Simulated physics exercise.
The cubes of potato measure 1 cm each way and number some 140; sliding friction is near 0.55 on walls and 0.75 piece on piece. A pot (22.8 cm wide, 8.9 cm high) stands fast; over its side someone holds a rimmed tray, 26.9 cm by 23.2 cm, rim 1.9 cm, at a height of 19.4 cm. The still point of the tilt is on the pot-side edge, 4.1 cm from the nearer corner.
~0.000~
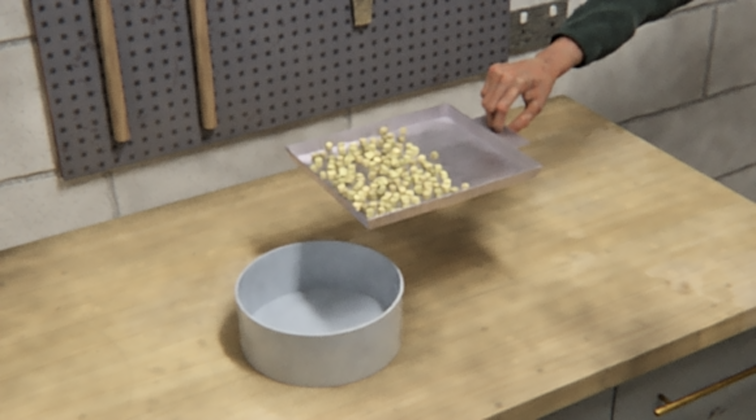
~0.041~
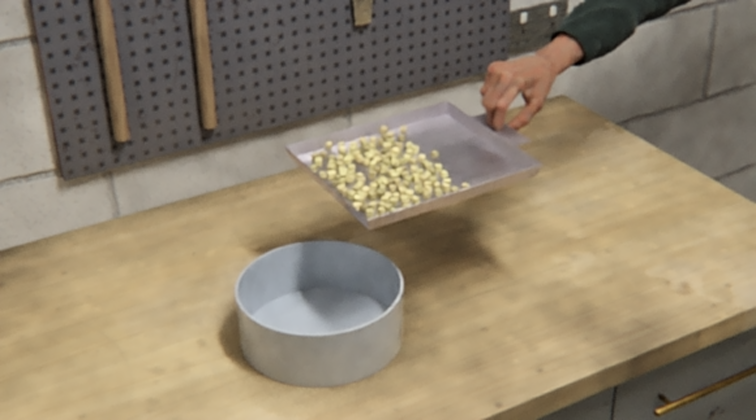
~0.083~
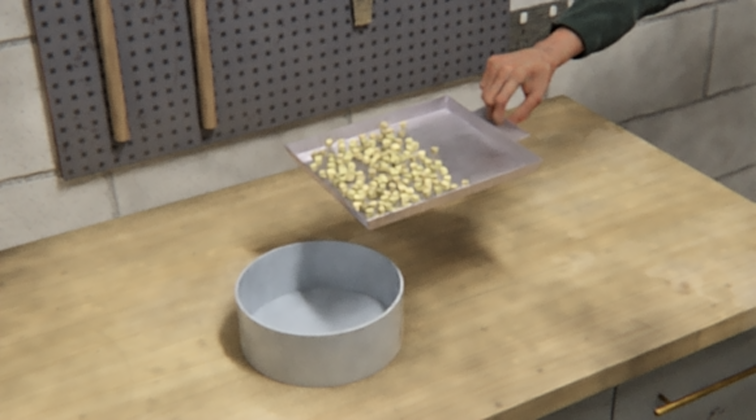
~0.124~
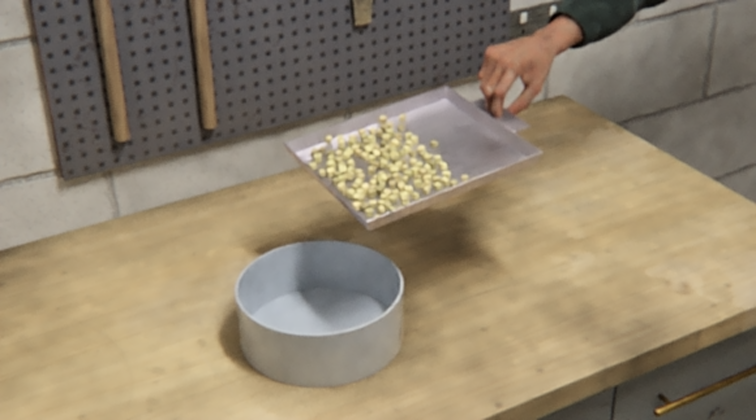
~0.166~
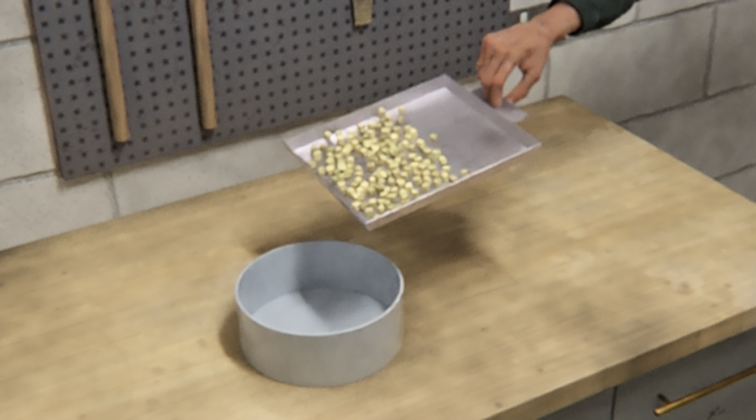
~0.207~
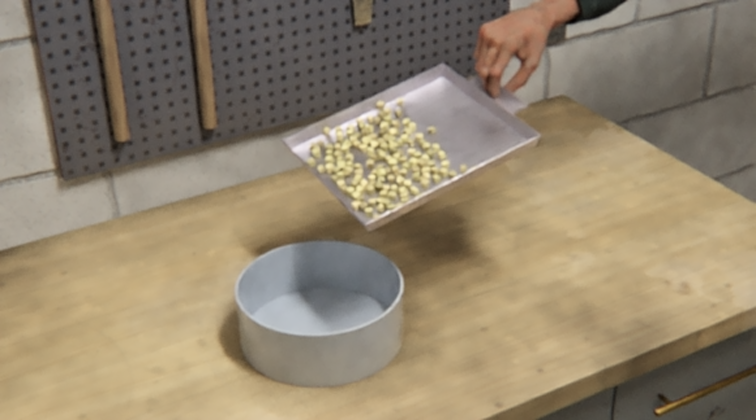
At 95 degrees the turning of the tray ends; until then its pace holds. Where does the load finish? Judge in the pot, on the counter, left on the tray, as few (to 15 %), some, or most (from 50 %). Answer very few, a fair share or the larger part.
In the pot: The larger part; on the counter: Very few; left on the tray: Very few.
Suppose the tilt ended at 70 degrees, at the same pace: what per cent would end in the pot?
Then about 25 per cent.
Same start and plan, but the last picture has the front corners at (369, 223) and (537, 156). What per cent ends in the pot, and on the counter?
Pot 65, counter 35.
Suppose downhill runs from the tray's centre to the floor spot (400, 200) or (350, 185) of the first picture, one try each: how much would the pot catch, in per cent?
Some 85 and 75 per cent.
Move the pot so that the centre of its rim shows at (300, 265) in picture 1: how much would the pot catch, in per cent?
About 70 per cent.
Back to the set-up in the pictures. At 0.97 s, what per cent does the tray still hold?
Roughly 90 per cent.
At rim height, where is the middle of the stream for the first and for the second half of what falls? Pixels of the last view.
First near (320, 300), later near (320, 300).
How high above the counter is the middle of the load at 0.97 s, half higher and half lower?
Roughly 24 cm.
After 0.66 s, tilt 52 degrees; the tray holds 100 %, the pot 0 %.
After 0.97 s, tilt 78 degrees; the tray holds 90 %, the pot 5 %.
After 1.37 s, tilt 95 degrees; the tray holds 5 %, the pot 80 %.
By 2.5 s all is still; pot 100 %, counter 0 %, tray 0 %.
